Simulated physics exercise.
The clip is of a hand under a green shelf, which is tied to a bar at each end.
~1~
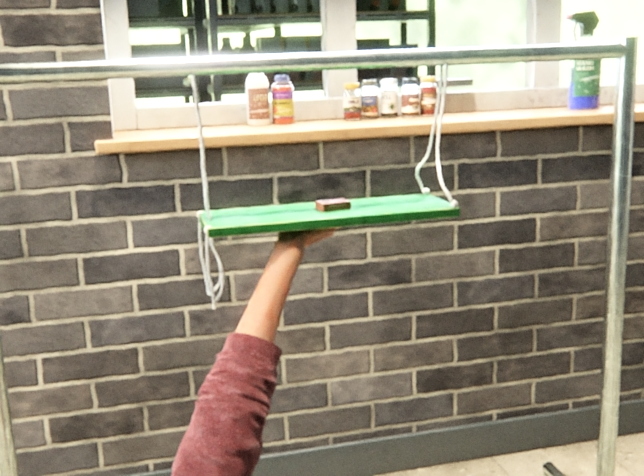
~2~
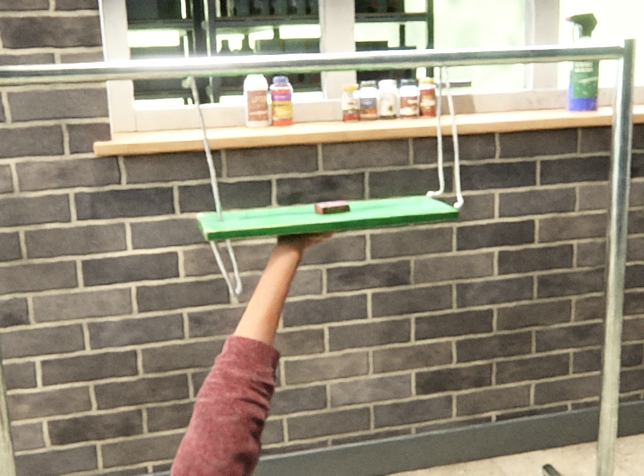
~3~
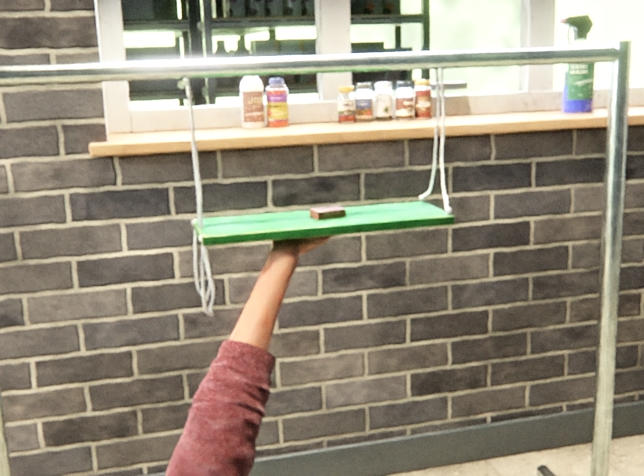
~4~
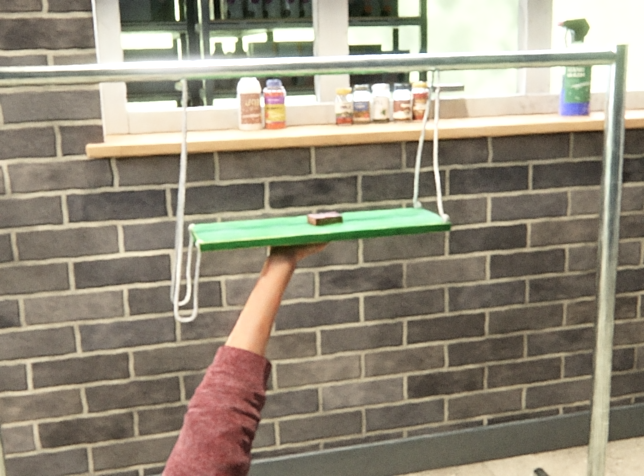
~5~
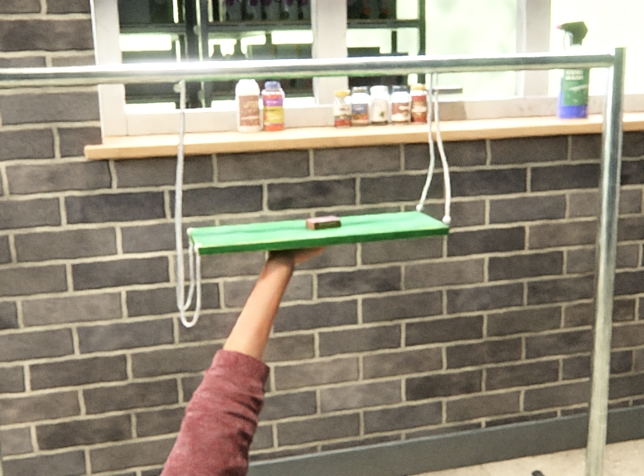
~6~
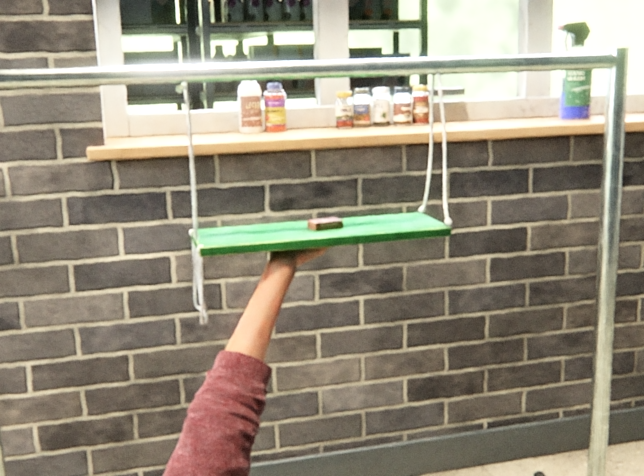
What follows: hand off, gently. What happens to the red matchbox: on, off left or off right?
Outcome: The red matchbox drops leftwards.
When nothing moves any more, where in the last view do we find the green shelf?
Around (349, 302).
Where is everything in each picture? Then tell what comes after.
Red matchbox (333, 205); green shelf (338, 223), in the first frame.
Red matchbox (332, 208), in the second frame.
Red matchbox (328, 213), in the third frame.
Red matchbox (325, 219); green shelf (330, 237), in the fourth frame.
Red matchbox (323, 223), in the fifth frame.
Red matchbox (325, 224); green shelf (330, 242); left strings slack, hanging in a loop; right strings almost straight, in the sixth frame.
Then, 0.42 s after the last picture, board tipped 12° down to the left; matchbox sliding near (257, 272).
Then, 0.98 s after the last picture, board tipped 36° down to the left; matchbox on the floor.
Then, 1.52 s after the last picture, board tipped 39° down to the left; matchbox on the floor.
At rest, board tipped 38° down to the left; matchbox on the floor. The red matchbox slides off to the left.
